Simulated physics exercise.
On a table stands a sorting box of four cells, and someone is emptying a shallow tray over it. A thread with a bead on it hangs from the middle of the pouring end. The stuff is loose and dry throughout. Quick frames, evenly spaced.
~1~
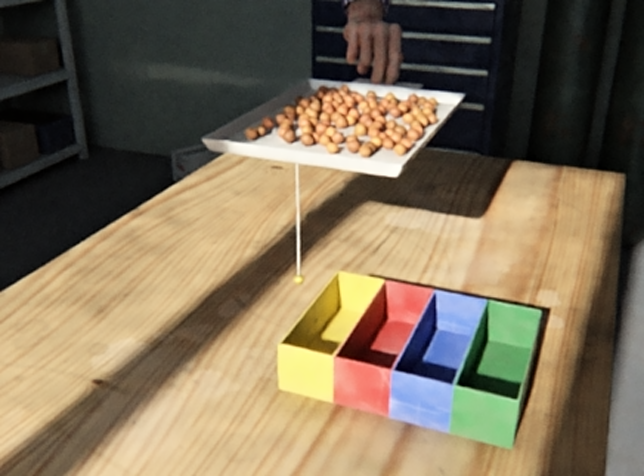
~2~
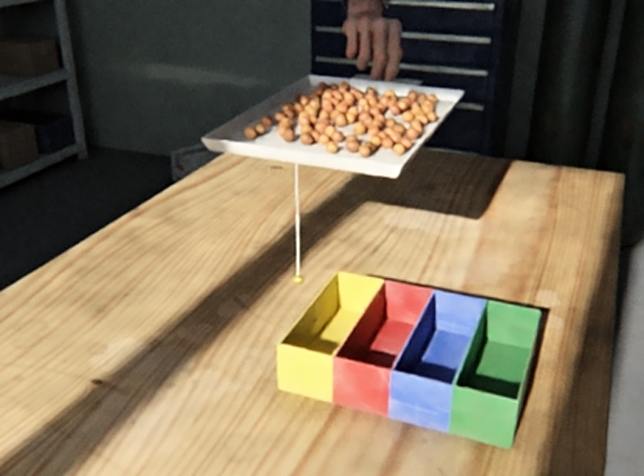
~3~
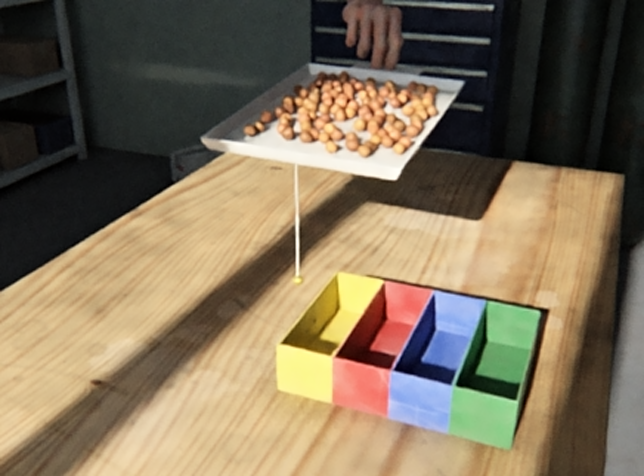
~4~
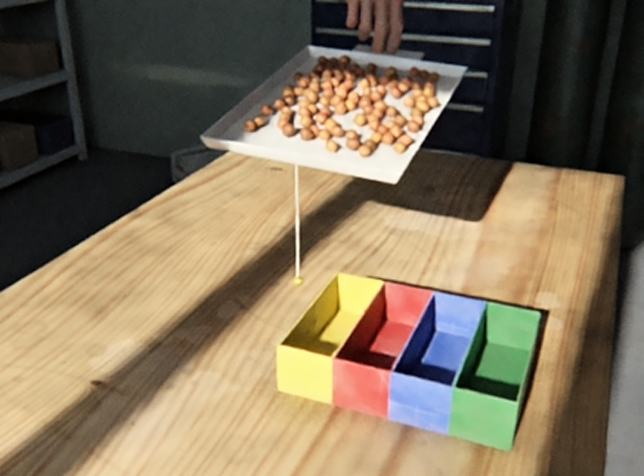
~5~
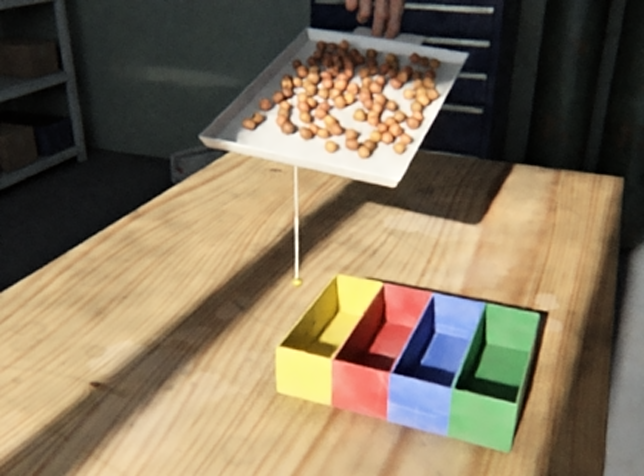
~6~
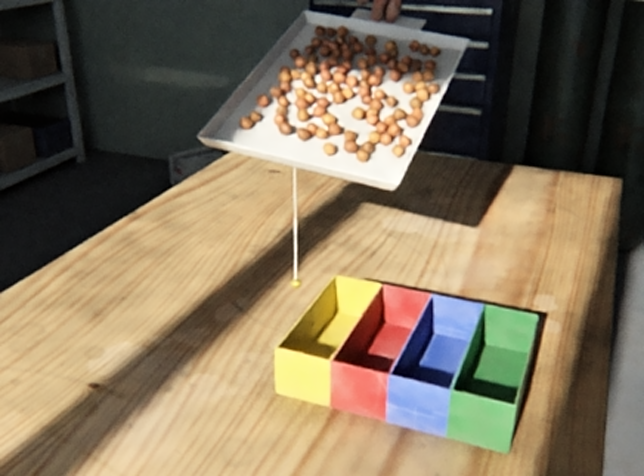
A shallow white tray of hazelnuts tilting gradually as a hand raises its far end, near a four-colored sorting box below.
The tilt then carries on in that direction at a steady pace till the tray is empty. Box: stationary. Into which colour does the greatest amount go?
The greatest amount goes into red.
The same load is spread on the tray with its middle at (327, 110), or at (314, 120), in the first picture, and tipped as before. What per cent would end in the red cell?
It would be about 30 per cent for the first and about 40 per cent for the second.
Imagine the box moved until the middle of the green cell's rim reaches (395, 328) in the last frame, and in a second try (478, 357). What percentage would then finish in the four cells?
Estimate: 90 % first, 90 % second.
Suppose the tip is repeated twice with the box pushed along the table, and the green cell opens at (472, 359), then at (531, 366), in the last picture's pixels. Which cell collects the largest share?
So the first one goes to the red cell and the second to that yellow cell.
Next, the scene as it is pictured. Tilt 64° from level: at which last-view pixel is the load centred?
Near (349, 180).
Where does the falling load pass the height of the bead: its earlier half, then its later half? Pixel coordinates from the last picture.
First part (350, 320), rest (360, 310).
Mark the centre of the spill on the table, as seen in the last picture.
Roughly at (224, 352).
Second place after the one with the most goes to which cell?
The runner-up is the yellow one.
Soon, tray tipped steeply; about two thirds on the tray; a small part in the yellow cell; a stray few in the red cell; about a quarter falling or outside the box.
A while on, tray tipped past a quarter turn; about half in the red cell; about a quarter in the yellow cell; a small part in the blue cell; about a quarter falling or outside the box.
Towards the end, tray tipped past a quarter turn; about half in the red cell; about a quarter in the yellow cell; a small part in the blue cell; a small part falling or outside the box.
Finally, tray tipped past a quarter turn; about half in the red cell; about a quarter in the yellow cell; a small part in the blue cell; none in the green cell; a small part outside the box.
